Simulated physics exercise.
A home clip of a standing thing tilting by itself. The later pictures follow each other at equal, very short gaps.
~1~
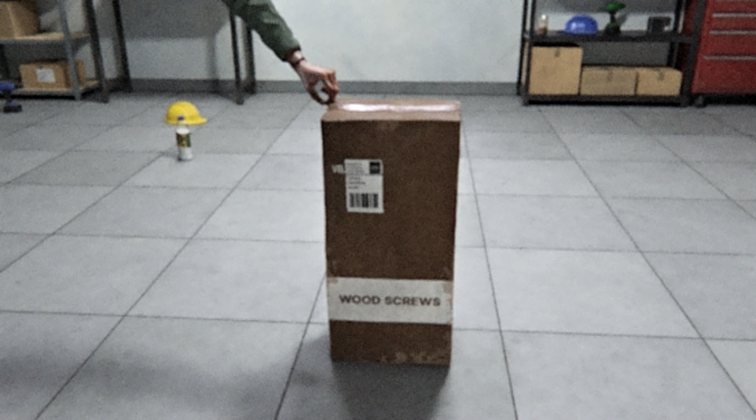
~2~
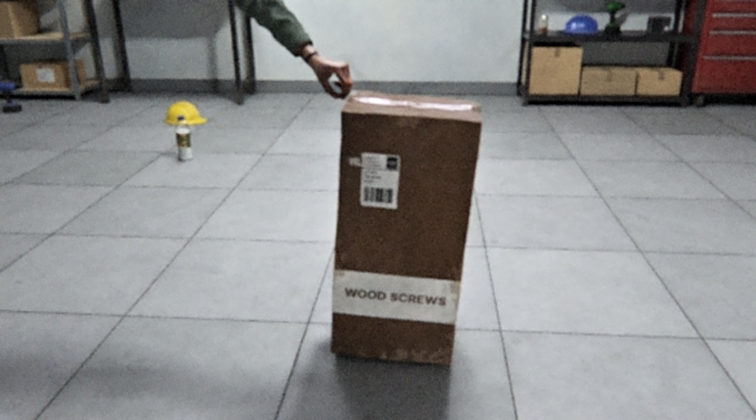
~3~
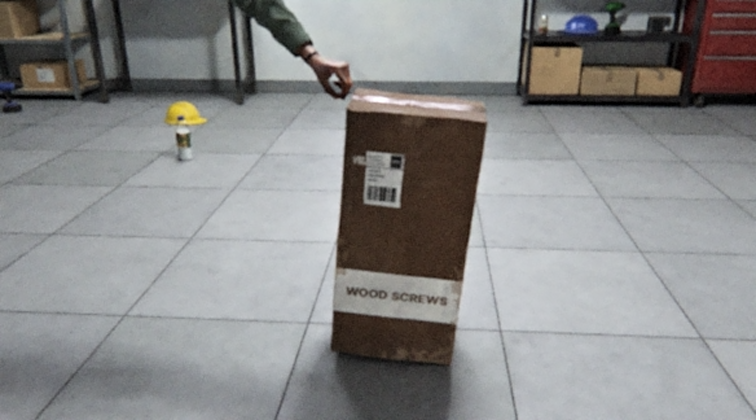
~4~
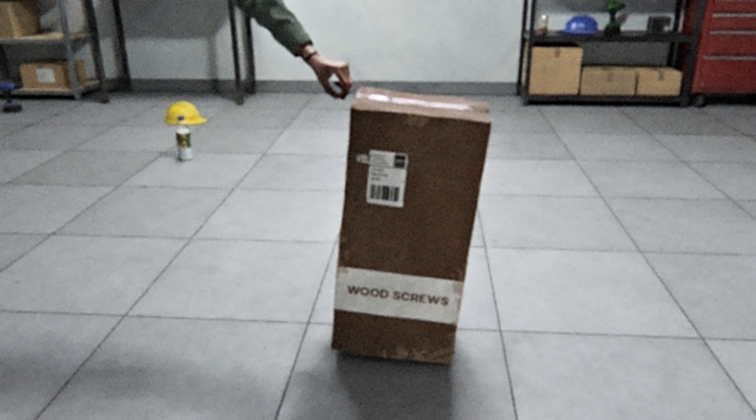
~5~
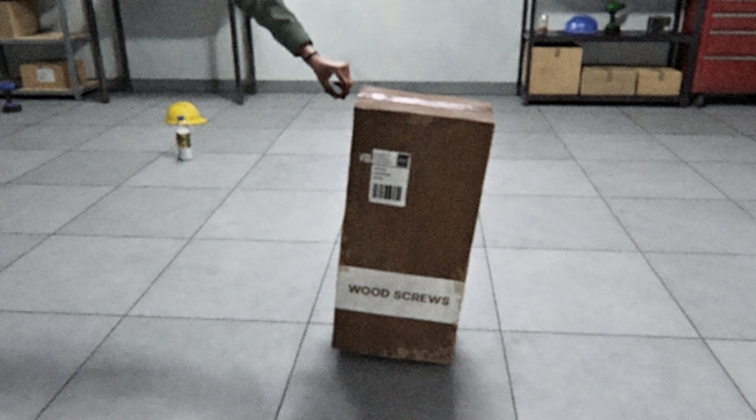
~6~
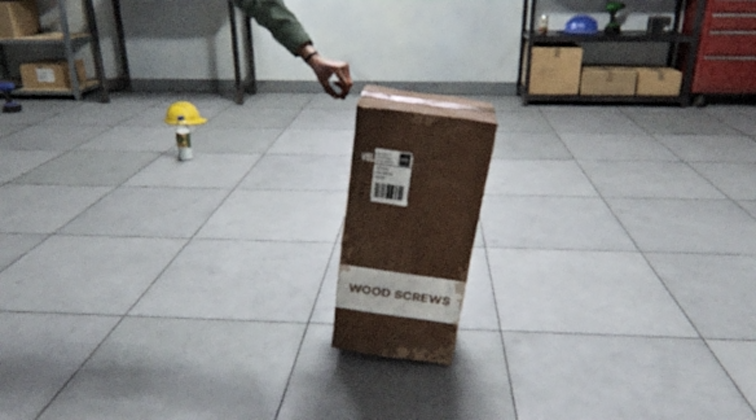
A hand at the top of a tall brown parcel nudges it into a slight rightward lean.
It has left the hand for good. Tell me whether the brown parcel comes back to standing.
Here the brown parcel settles on its feet.
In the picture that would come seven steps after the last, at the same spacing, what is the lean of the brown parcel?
Then 6°.
Then, 0.28 s later than the last frame, brown parcel upright near (392, 233).
When it is over, the brown parcel rocks back upright, near (393, 233).
